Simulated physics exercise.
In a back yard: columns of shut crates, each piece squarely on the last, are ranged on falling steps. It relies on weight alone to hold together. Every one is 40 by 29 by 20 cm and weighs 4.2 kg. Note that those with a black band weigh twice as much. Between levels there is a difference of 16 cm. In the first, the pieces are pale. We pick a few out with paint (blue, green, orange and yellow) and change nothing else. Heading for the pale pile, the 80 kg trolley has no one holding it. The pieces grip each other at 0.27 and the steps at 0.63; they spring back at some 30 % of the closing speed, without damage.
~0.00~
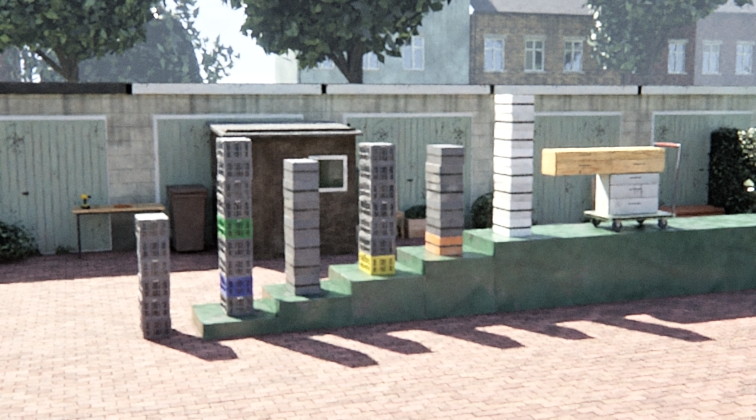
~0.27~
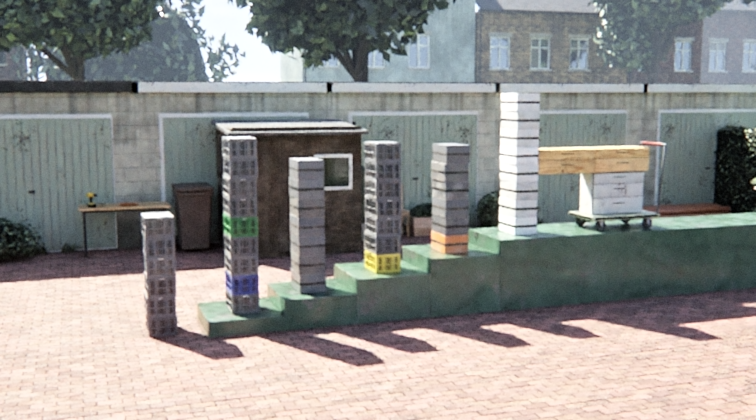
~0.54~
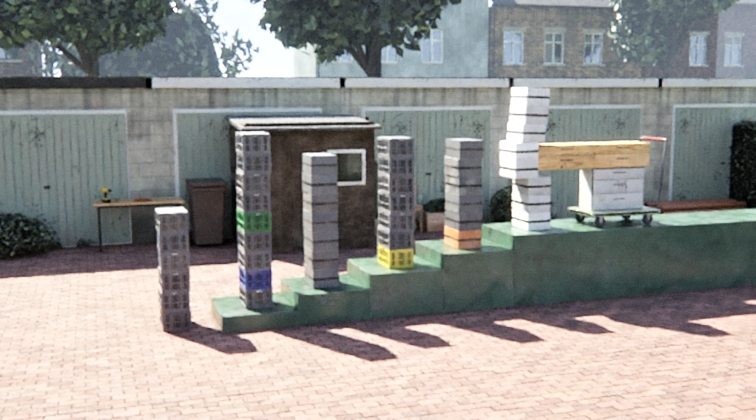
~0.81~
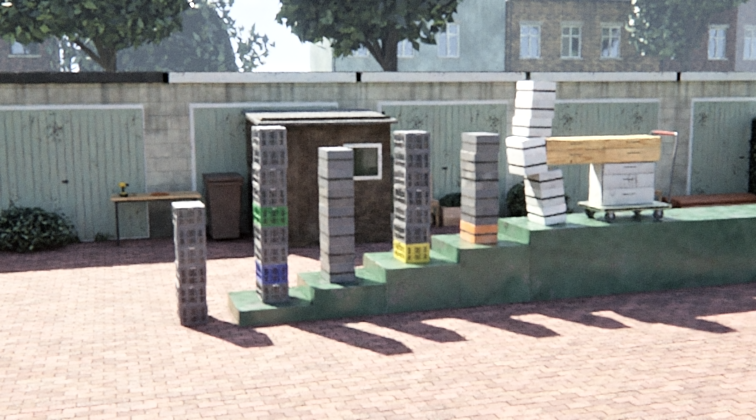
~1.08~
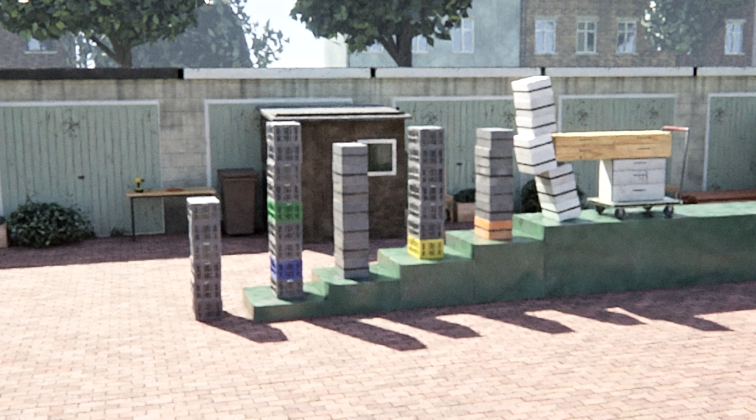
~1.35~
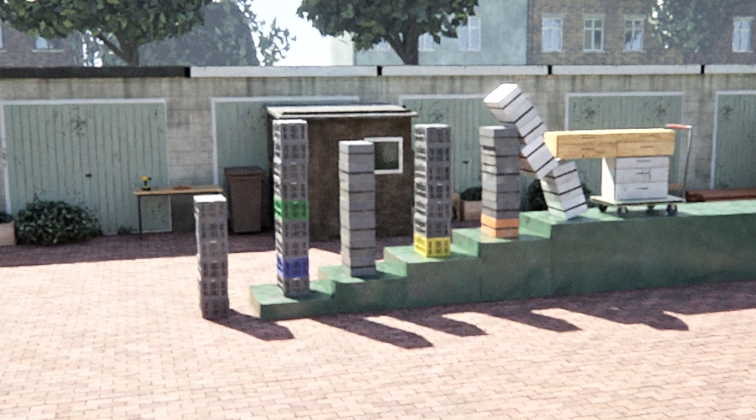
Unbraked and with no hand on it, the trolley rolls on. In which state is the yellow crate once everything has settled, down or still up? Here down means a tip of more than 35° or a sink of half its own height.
In the end the yellow crate is still up.
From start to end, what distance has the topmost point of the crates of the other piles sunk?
I make it close to 55 cm.
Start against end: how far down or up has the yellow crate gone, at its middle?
Looks like it winds up about 0 centimetres lower.
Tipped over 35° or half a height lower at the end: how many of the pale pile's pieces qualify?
The number you get is 5.
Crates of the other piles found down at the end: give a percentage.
The share is about 70 in a hundred.
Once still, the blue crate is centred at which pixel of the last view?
Check around (268, 279) in the last image.
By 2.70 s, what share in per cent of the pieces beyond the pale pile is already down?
15 %.
After 1.80 s, 5 of the pale pile down; none of the 35 other crates down, 6 disturbed; yellow crate unmoved.
After 2.70 s, 5 of the pale pile down; 5 of the 35 other crates down; yellow crate leaning 9°.
After 3.78 s, 5 of the pale pile down; 19 of the 35 other crates down; yellow crate unmoved; blue crate leaning 35°, 8 cm lower.
After 4.56 s, 5 of the pale pile down; 24 of the 35 other crates down; yellow crate unmoved; blue crate on its side.
At rest (6.5 s), 5 of the pale pile down; 24 of the 35 other crates down; yellow crate unmoved; blue crate on its side; green crate 70 cm lower. As the last picture would show them, middles, yellow crate near (432, 244), blue crate near (268, 279).
